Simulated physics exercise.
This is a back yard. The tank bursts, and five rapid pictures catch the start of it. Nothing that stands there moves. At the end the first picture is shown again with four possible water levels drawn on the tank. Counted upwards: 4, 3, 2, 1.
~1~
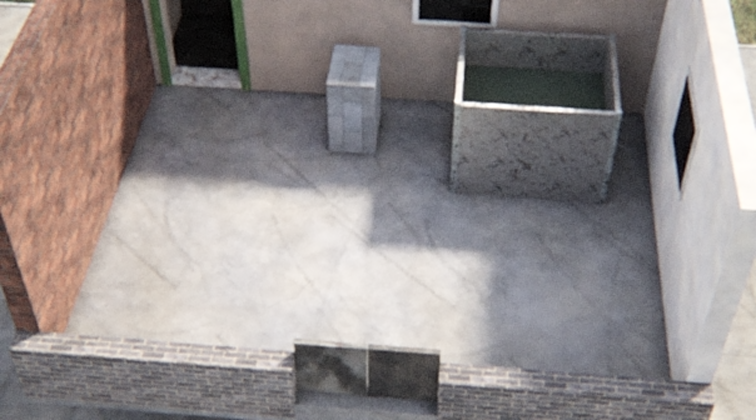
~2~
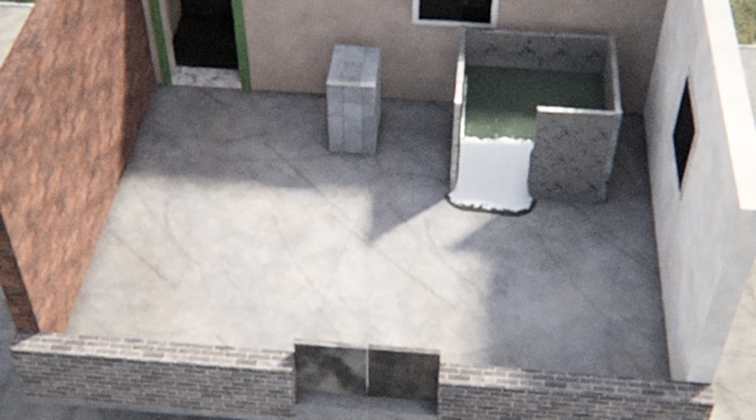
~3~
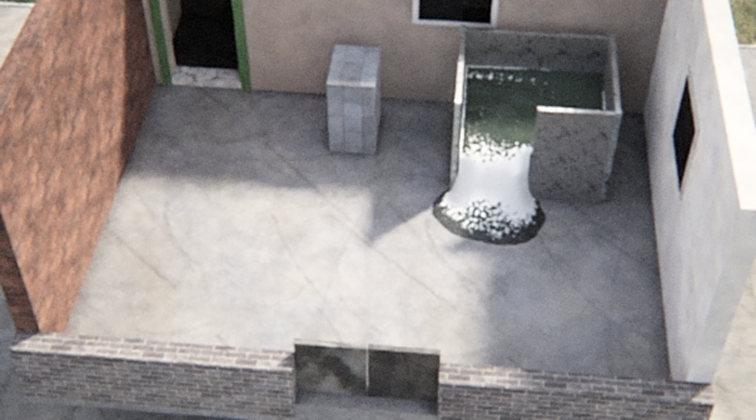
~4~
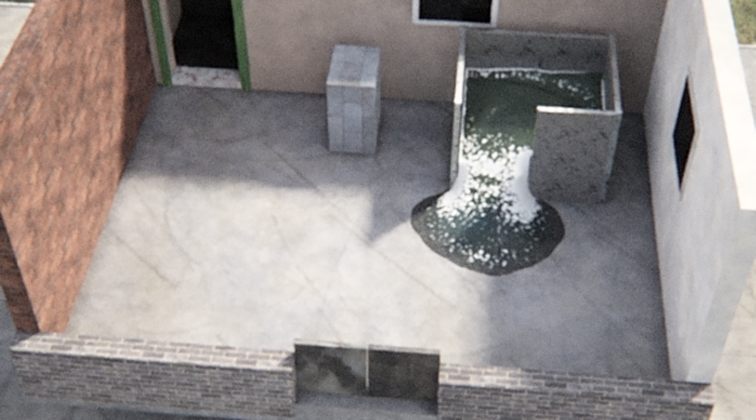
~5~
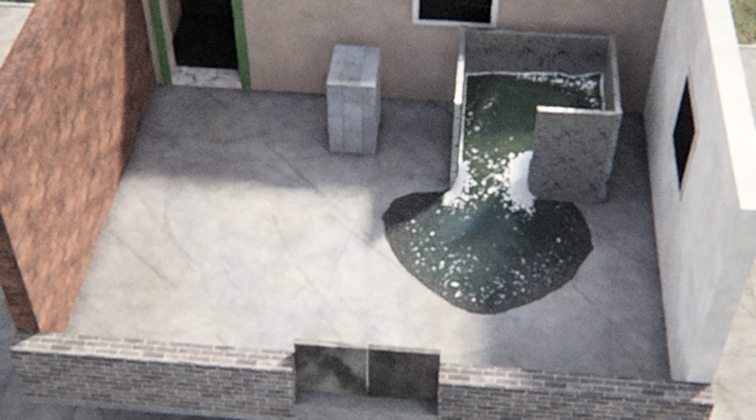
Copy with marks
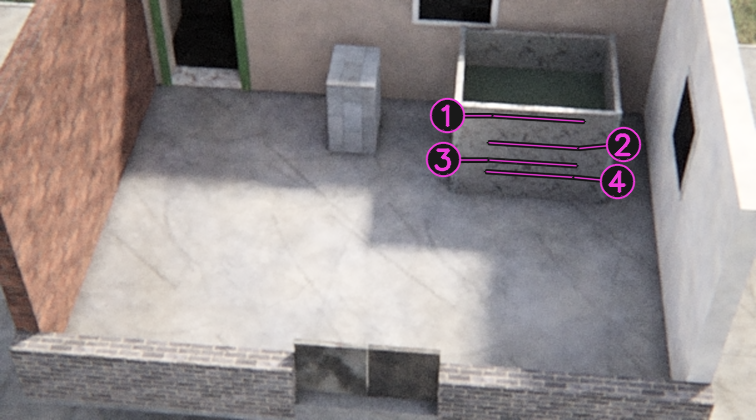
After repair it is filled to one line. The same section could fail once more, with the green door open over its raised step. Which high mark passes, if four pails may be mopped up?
Line 2 just does it.
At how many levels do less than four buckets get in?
Three.
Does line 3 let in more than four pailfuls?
No, that is safe.
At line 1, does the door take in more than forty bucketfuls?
No, it does not.
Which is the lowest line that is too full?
That is line 1.
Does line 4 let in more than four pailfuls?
No.
On the marked copy, 1 at (537, 118); 2 at (533, 145); 3 at (531, 162); 4 at (530, 174); from the bottom up 4, 3, 2, 1.
With 1, about 13 bucketfuls get in.
With 2, a splash gets over, under a bucket.
With 3, nothing gets over.
With 4, nothing gets over.
